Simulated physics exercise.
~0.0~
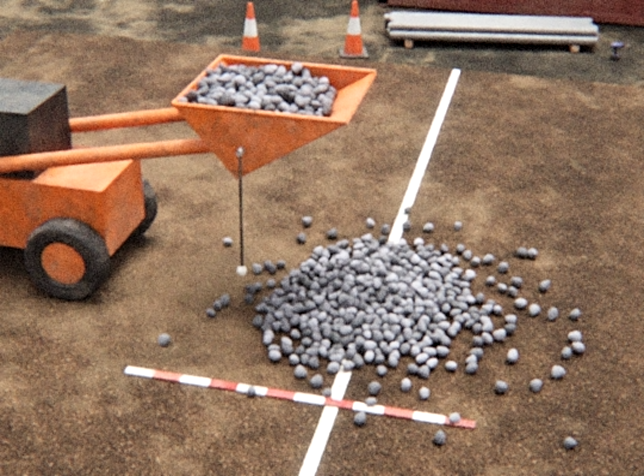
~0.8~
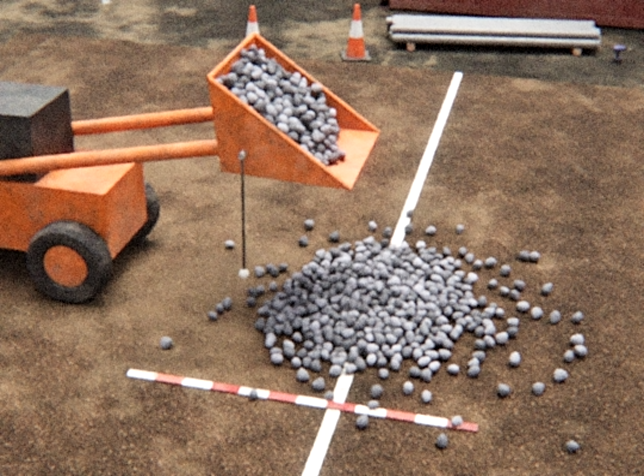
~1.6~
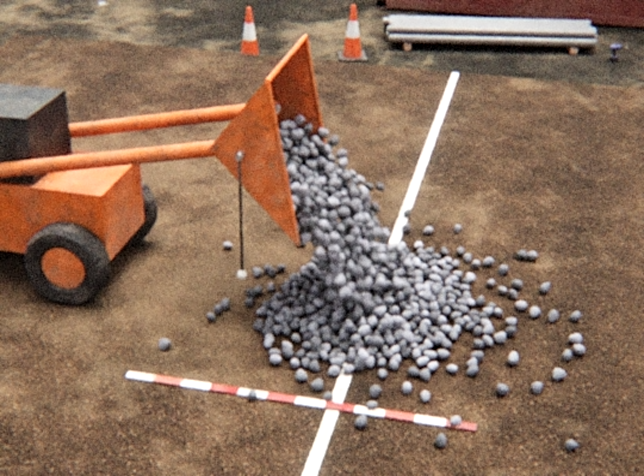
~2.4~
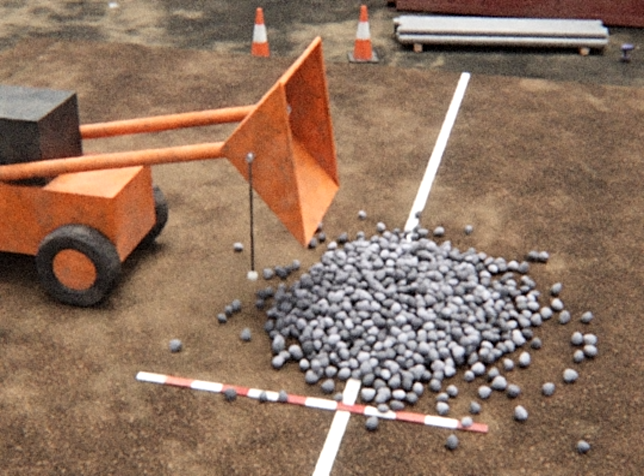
An orange loader with black wheels holds a raised bucket full of round grey stones beside a loose pile of the same stones, which lies across a white line painted on the brown ground. The bucket begins to tip forward to the right, and its load shifts toward the lip. It tilts more steeply, and the stones pour out in a thick stream onto the near side of the pile. The heap grows broader and fuller, covering more of the line. At the end the bucket hangs steeply tipped and empty, with stones resting on both sides of the line.
